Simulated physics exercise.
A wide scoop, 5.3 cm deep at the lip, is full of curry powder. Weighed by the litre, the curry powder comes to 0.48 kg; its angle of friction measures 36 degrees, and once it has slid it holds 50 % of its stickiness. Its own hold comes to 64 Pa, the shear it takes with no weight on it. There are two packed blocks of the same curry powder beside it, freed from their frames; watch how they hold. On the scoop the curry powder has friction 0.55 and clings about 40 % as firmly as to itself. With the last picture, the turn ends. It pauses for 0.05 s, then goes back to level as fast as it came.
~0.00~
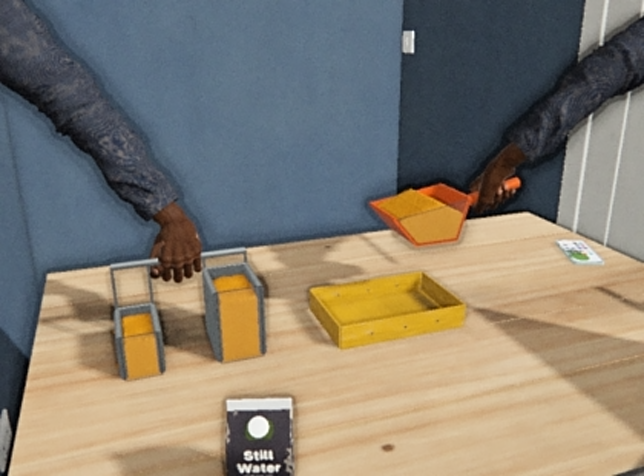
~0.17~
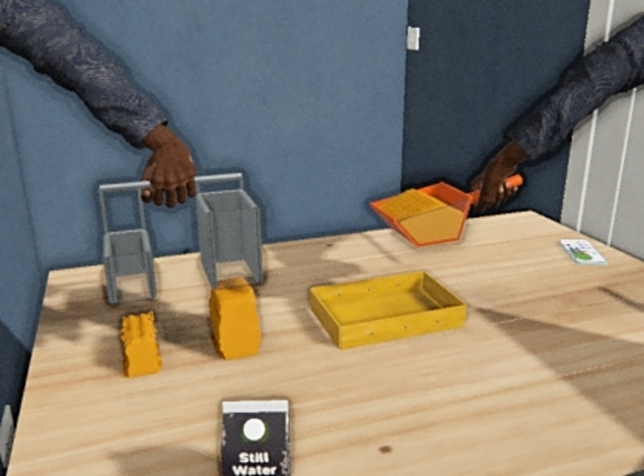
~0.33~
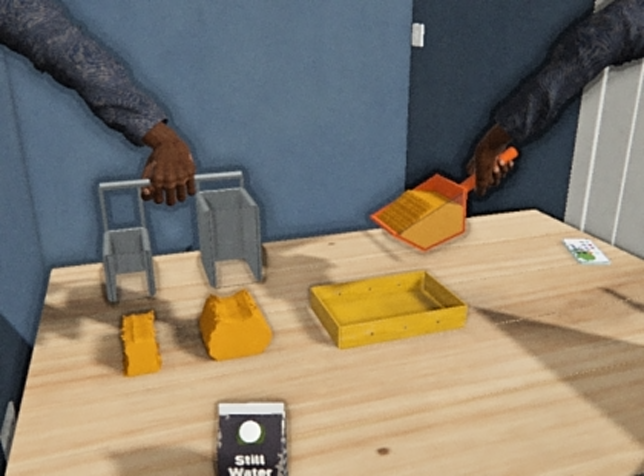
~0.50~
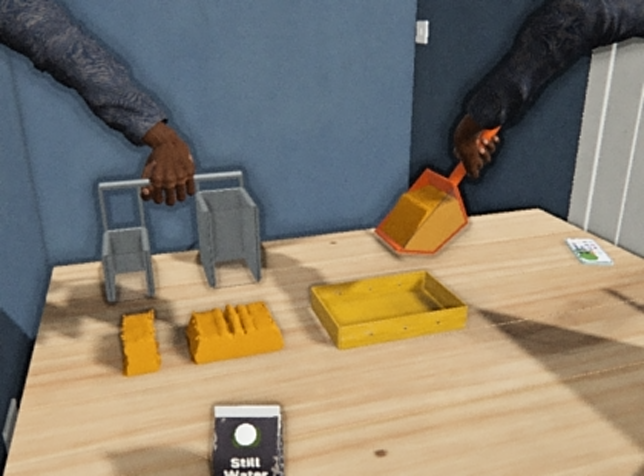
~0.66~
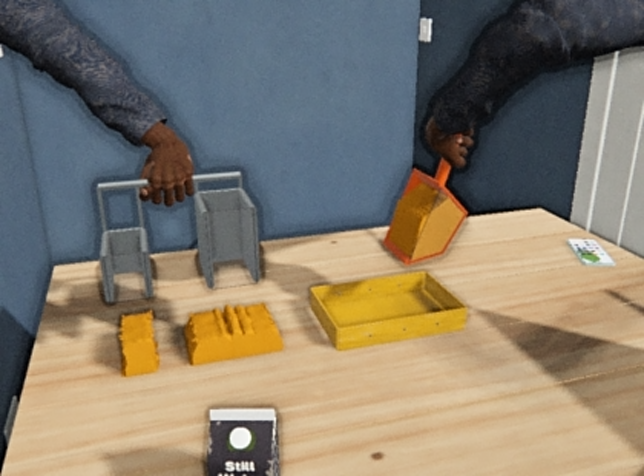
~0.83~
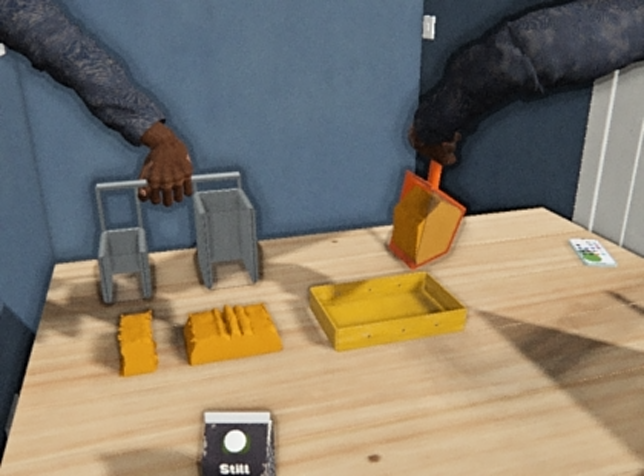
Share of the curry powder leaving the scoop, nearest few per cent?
28 %.
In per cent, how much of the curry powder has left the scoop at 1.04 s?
Share at that time: About 3 %.
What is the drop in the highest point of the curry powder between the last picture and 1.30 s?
3.0 cm.
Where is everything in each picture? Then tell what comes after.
Lip at (396, 218), tilt 0 degrees; highest point of the curry powder at (435, 205); test blocks 6.4 cm, 12 cm high (left to right), in the first frame.
Lip at (396, 220), tilt 2 degrees; highest point of the curry powder at (437, 205); test blocks 6.4 cm, 11 cm high (left to right), in the second frame.
Lip at (396, 234), tilt 18 degrees; highest point of the curry powder at (434, 207); test blocks 6.4 cm, 8.0 cm high (left to right), in the third frame.
Lip at (399, 249), tilt 39 degrees; highest point of the curry powder at (455, 201); test blocks 6.4 cm, 5.4 cm high (left to right), in the fourth frame.
Lip at (407, 262), tilt 59 degrees; highest point of the curry powder at (448, 200); test blocks 6.4 cm, 5.3 cm high (left to right), in the fifth frame.
Lip at (412, 267), tilt 70 degrees; highest point of the curry powder at (443, 202); test blocks 6.4 cm, 5.3 cm high (left to right), in the sixth frame.
By 1.04 s, the scoop is at 60 degrees and 3 % has left it.
By 1.30 s, the scoop is at 28 degrees and 26 % has left it.
By 1.55 s, the scoop is at 1 degrees and 28 % has left it.
By 1.81 s, the scoop is at 0 degrees and 28 % has left it.
By 1.91 s, at the end, the scoop is at 0 degrees and 28 % has left it.
